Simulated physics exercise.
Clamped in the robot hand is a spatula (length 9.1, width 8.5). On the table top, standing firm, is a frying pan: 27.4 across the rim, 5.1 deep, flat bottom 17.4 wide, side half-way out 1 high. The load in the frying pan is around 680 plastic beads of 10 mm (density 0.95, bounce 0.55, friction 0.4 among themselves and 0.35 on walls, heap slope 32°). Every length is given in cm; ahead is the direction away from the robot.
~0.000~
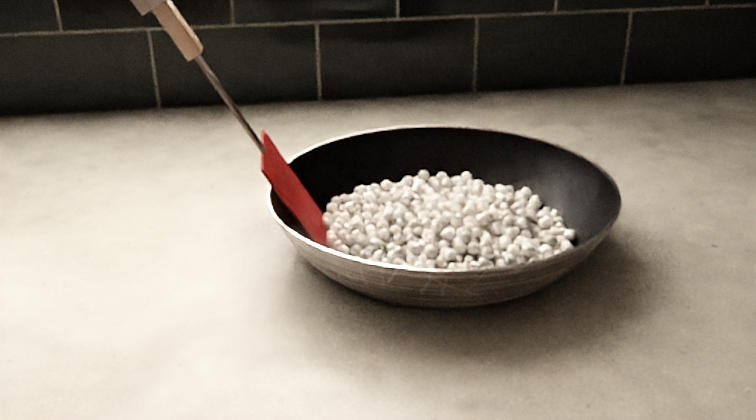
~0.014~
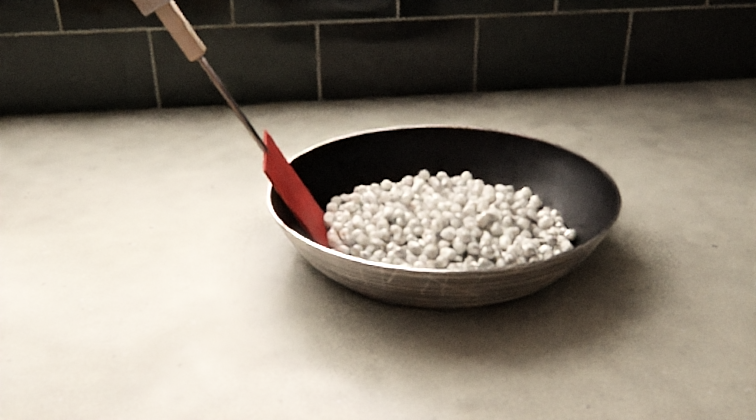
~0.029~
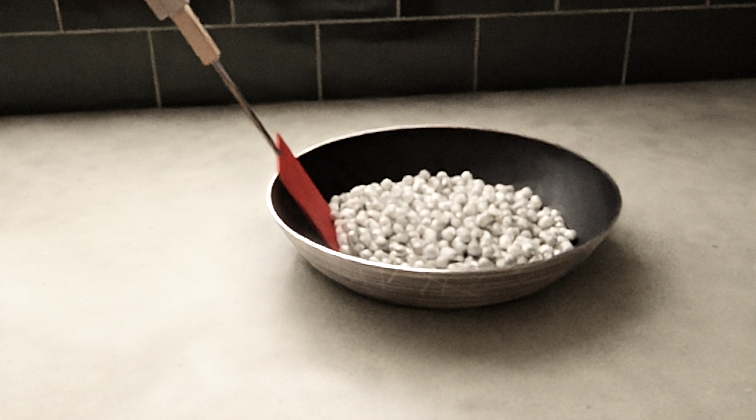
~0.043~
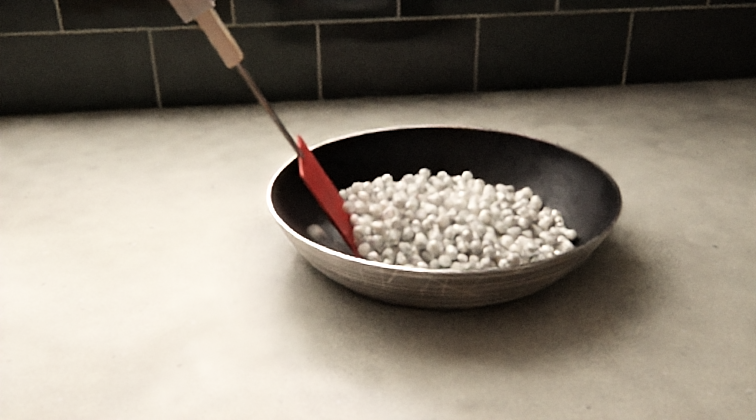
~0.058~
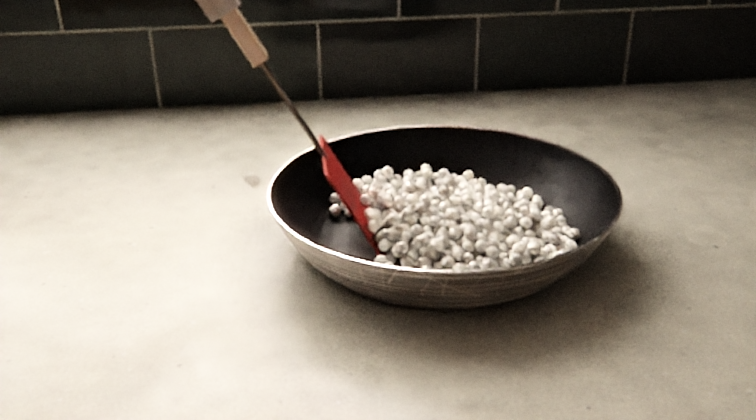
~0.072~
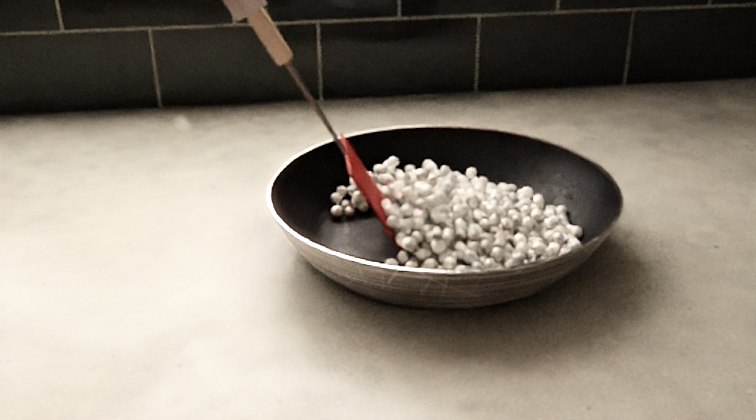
On a pale countertop before dark tiles, a red spatula leans inside the left edge of a frying pan holding a heap of small whitish beads. The blade slides rightward into the heap, pushing beads together, while a few slip behind it and bare pan shows at left.
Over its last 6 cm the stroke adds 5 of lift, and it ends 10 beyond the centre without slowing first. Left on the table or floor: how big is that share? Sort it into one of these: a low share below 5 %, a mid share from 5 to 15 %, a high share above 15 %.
A high share, above 15 %.
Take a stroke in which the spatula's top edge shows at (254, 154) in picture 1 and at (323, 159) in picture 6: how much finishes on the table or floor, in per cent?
Around 15 per cent finishes on the table or floor.
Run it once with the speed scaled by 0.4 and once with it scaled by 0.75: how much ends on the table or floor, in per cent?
Some 5 per cent, then some 20 per cent, on the table or floor.
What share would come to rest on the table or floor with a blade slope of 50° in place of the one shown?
It would come to roughly 20 percent.
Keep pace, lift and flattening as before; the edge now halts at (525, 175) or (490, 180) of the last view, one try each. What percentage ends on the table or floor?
Respectively about 15 and 10 percent end on the table or floor.
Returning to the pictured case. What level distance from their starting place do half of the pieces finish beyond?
I'd guess close to 4 centimetres.
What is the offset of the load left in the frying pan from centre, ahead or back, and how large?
Roughly 3.5 centimetres ahead.
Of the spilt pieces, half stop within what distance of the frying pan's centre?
The answer is around 62 cm.
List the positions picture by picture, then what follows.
Spatula top edge at (262, 148), sloping 61°; upper third of the load around (432, 221), from x 330 to 570, top at y 175; 683 in the frying pan, in the first frame.
Spatula top edge at (265, 149), sloping 61°; upper third of the load around (432, 221), from x 330 to 570, top at y 175, in the second frame.
Spatula top edge at (278, 152), sloping 61°; upper third of the load around (430, 222), from x 335 to 570, top at y 175, in the third frame.
Spatula top edge at (300, 154), sloping 61°; upper third of the load around (422, 218), from x 315 to 570, top at y 175, in the fourth frame.
Spatula top edge at (323, 154), sloping 61°; upper third of the load around (427, 215), from x 255 to 575, top at y 170; 682 in the frying pan, 1 on the blade or in flight, in the fifth frame.
Spatula top edge at (346, 152), sloping 61°; upper third of the load around (434, 212), from x 185 to 575, top at y 125; 682 in the frying pan, 1 on the blade or in flight, in the sixth frame.
By 0.11 s, sloping 61°, highest piece 23 above the table; 682 in the frying pan, 1 on the blade or in flight.
By 0.14 s, sloping 61°, highest piece 32 above the table; 682 in the frying pan, 1 on the blade or in flight.
By 0.36 s, sloping 61°, highest piece 60 above the table; 536 in the frying pan, 41 on the table or floor, 106 on the blade or in flight.
By 1.41 s, sloping 61°, highest piece 3 above the table; 535 in the frying pan, 148 on the table or floor.
Final count, 535 in the frying pan, 148 on the table or floor. That is 22 % on the table or floor.
